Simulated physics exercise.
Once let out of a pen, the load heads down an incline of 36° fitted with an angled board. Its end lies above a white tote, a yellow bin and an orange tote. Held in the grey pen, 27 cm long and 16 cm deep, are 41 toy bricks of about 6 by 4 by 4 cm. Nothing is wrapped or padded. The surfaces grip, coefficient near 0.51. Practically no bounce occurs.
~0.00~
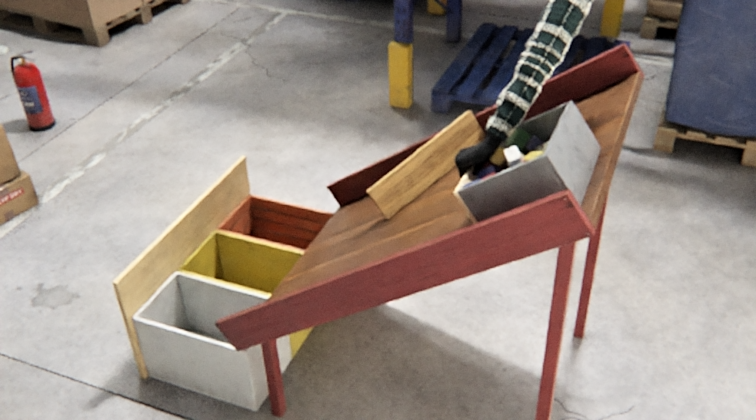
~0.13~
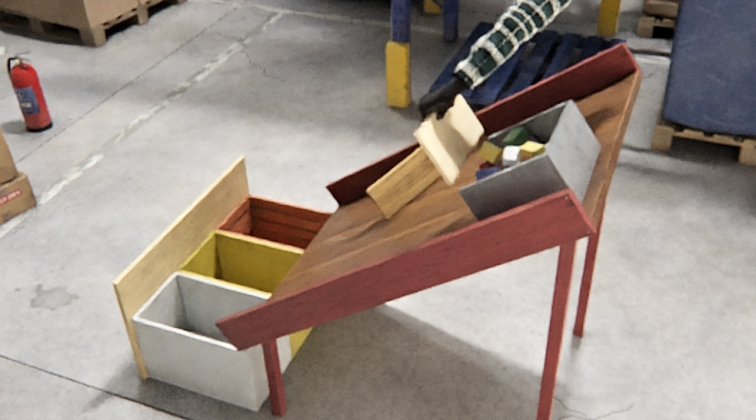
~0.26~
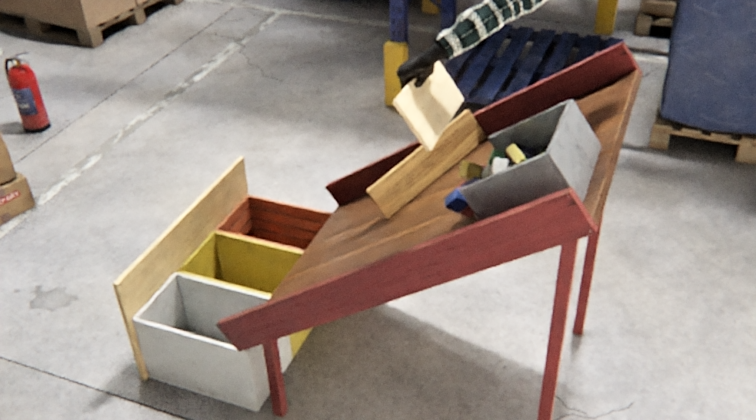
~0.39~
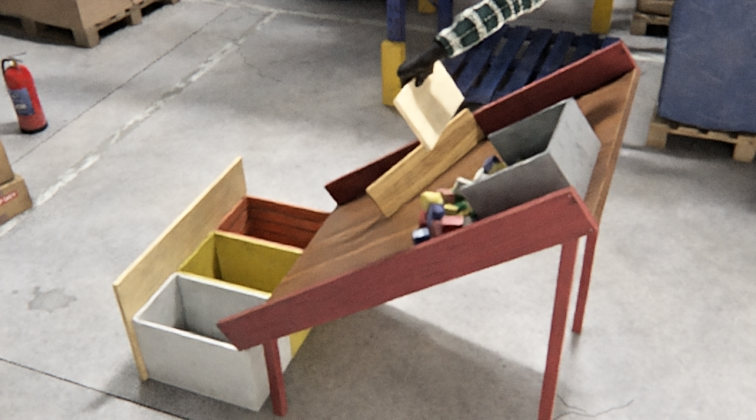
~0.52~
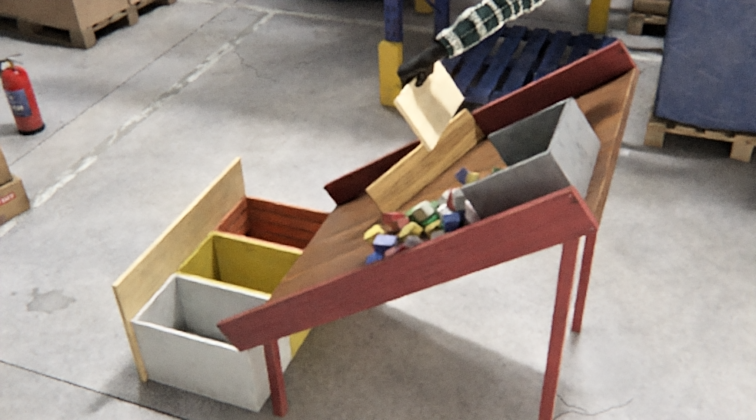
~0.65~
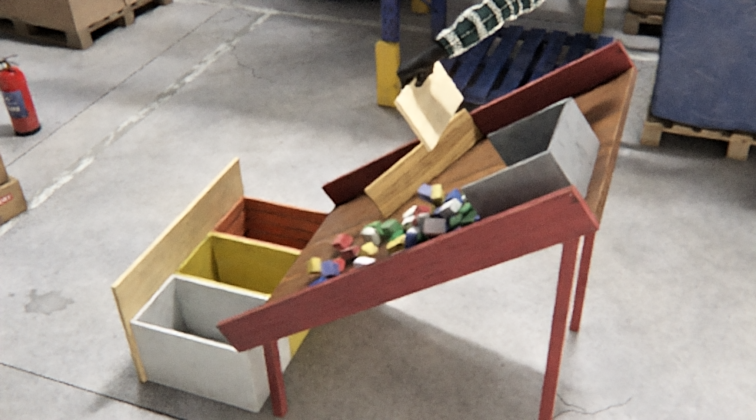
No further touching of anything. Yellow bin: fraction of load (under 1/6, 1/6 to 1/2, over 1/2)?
1/6 to 1/2.
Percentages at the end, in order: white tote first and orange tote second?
Close to 60 and 0 percent respectively.
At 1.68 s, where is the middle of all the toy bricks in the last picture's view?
(204, 344).
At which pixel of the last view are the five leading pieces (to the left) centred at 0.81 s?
Their mean place is roughly (263, 296) in the last picture.
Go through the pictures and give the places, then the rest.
In the first frame (we follow the rim corner now nearest the camera), grey pen at (543, 156); yellow bin at (282, 299); nothing out yet.
In the second frame, grey pen at (544, 155).
In the third frame, grey pen at (545, 154); 12 out.
In the fourth frame, grey pen at (545, 153); 24 out, the lowest brick at (428, 220).
In the fifth frame, grey pen at (546, 152); 35 out.
In the sixth frame, grey pen at (546, 152); yellow bin at (281, 299); 41 out, the lowest brick at (314, 266).
After 0.81 s, 1 in the white tote, 39 on the slope and 1 in the air.
After 1.02 s, 7 in the white tote, 4 in the yellow bin, 28 on the slope and 2 in the air.
After 1.31 s, 19 in the white tote, 13 in the yellow bin, 5 on the slope and 4 in the air.
When it is over (at 1.68 s), 25 in the white tote and 16 in the yellow bin. Asked share, 16 of 41, 39 per cent.
